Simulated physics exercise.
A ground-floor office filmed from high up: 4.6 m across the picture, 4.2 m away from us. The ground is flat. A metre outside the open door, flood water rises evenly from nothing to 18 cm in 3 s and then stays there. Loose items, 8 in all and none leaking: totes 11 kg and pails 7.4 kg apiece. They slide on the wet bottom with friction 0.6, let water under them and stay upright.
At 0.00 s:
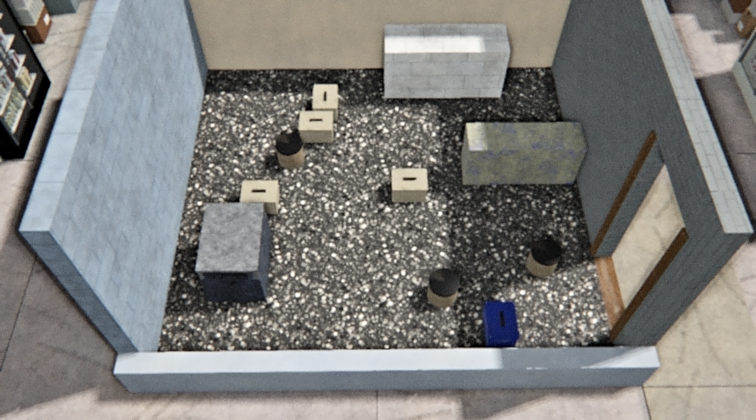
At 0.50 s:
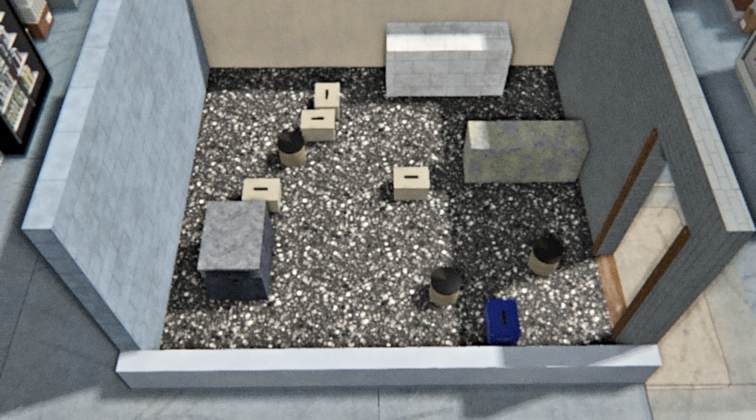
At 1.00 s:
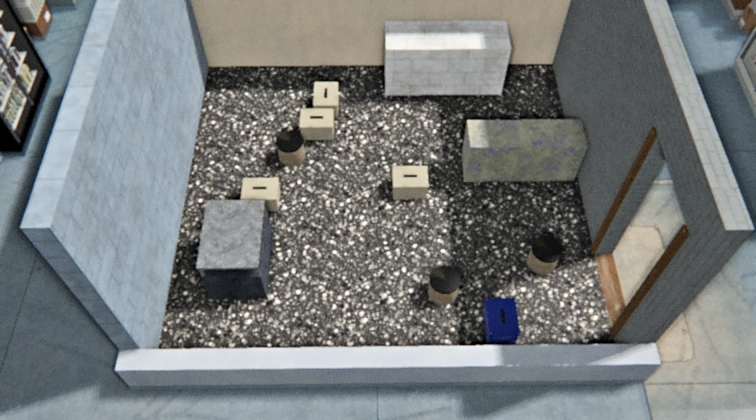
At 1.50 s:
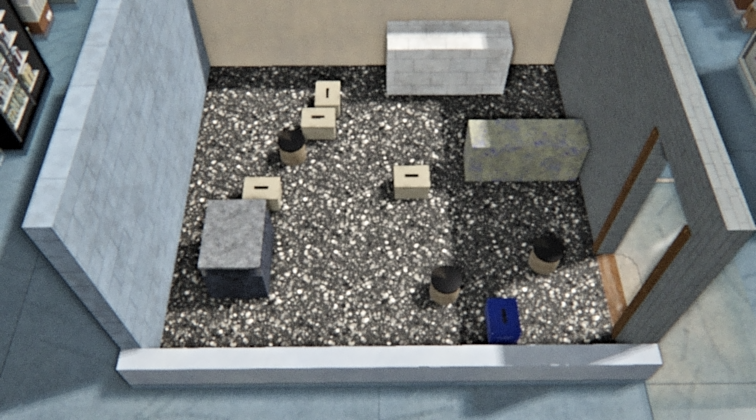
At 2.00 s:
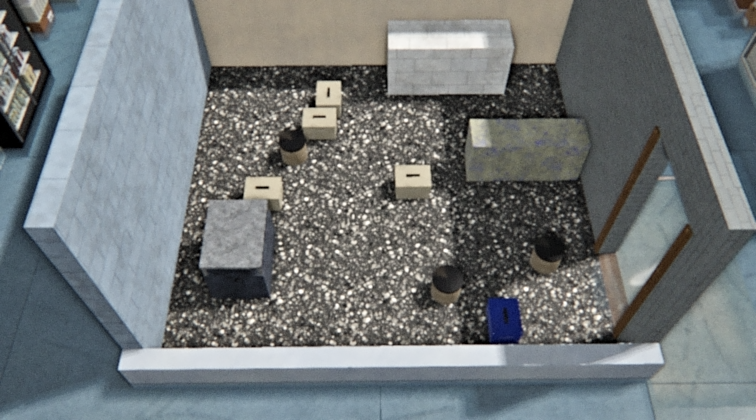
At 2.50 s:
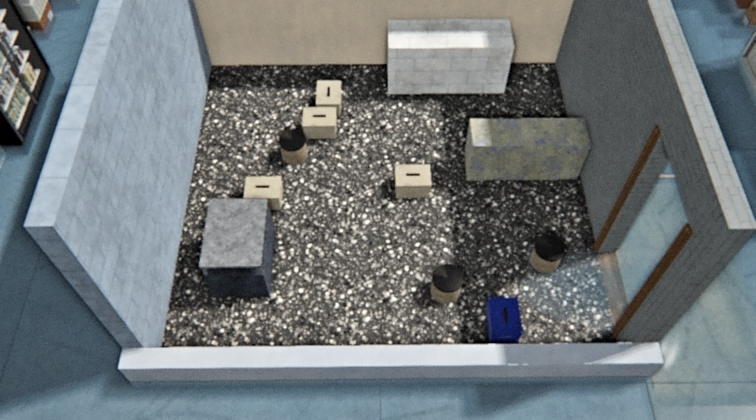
Shallow water spread over the pale floor outside the open doorway on the right, then crept just inside onto the speckled floor near the blue tote, while the scattered totes and pails stayed put.
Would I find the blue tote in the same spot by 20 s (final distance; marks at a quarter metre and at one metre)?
The blue tote ends far away.
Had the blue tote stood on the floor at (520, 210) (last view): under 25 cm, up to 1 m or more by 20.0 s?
It stays put.
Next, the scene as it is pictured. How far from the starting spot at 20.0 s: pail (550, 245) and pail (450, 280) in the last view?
In turn: 100 cm, 250 cm.
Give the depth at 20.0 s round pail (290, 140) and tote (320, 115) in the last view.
Roughly 10 and 10 cm.
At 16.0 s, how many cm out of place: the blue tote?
Roughly 400 cm by then.
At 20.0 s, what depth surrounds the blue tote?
About 10 cm.
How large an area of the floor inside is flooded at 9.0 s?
Some 14 m2.
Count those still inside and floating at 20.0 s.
6 of them.
After 4.0 s the blue tote is near (487, 317), 0.2 m from its start, aground; 0 afloat.
After 9.0 s the blue tote is near (276, 316), 2.3 m from its start, aground; 0 afloat.
After 16.0 s the blue tote is near (220, 109), 4.2 m from its start, afloat; 4 afloat.
After 20.0 s the blue tote is near (370, 81), 3.5 m from its start, afloat; 6 afloat.
